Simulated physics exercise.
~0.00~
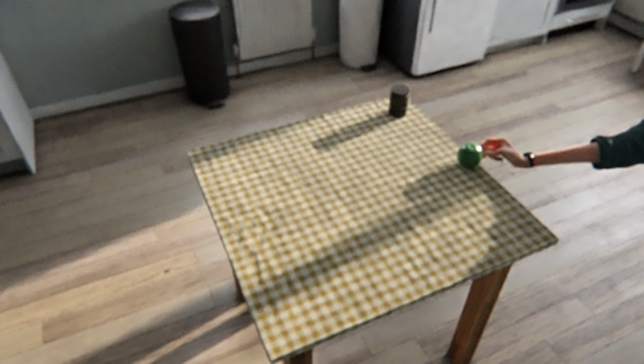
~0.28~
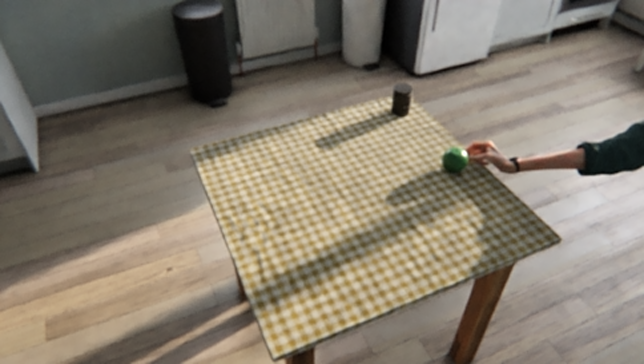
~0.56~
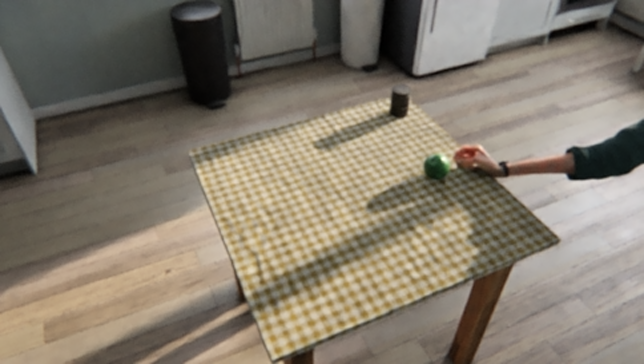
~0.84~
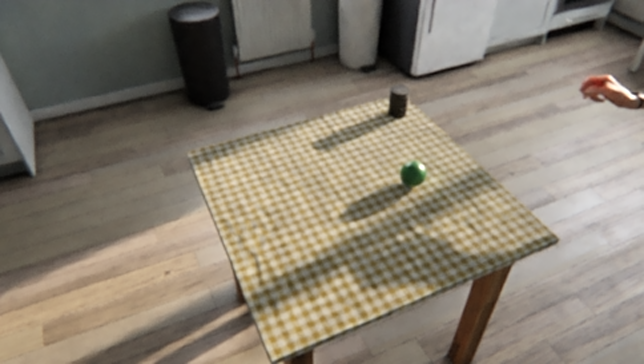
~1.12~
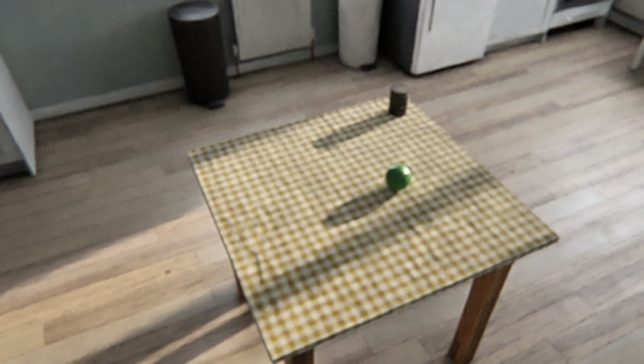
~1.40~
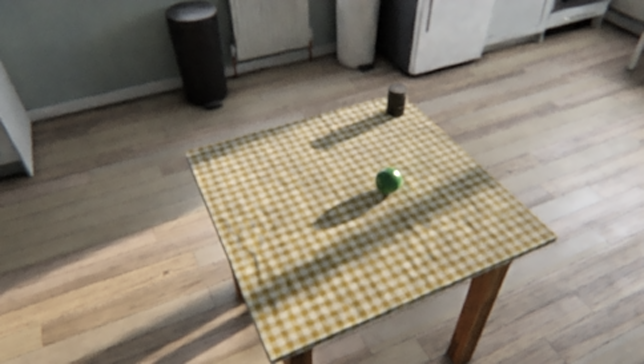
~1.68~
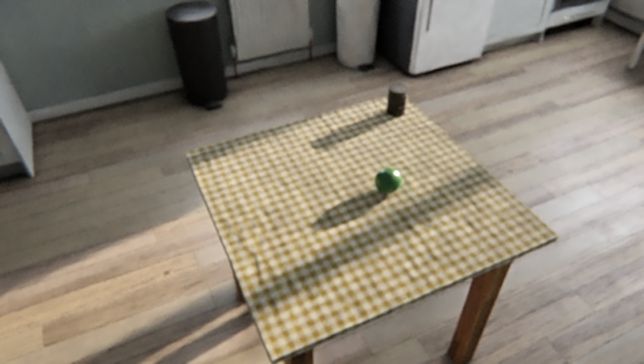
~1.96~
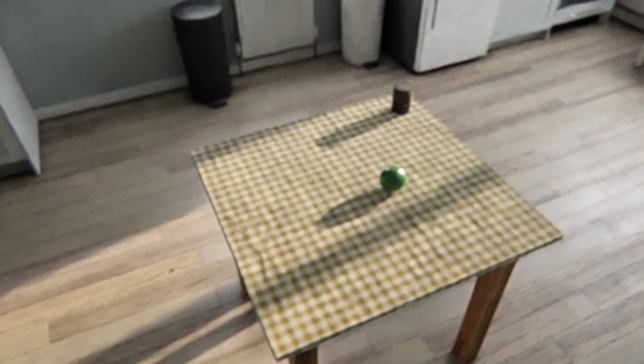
In a kitchen with pale wooden flooring, a slightly swaying view looks down at a table covered in a yellow and white checked cloth. A black jar stands near the far corner, and a hand reaches in from the right behind a green apple near the right edge. The hand pushes the apple leftward across the cloth, then lets go and draws back out of view. The apple keeps travelling left and a little nearer on its own, slowing down. It comes to rest around the middle of the table, still on top, while the jar stays in its place.
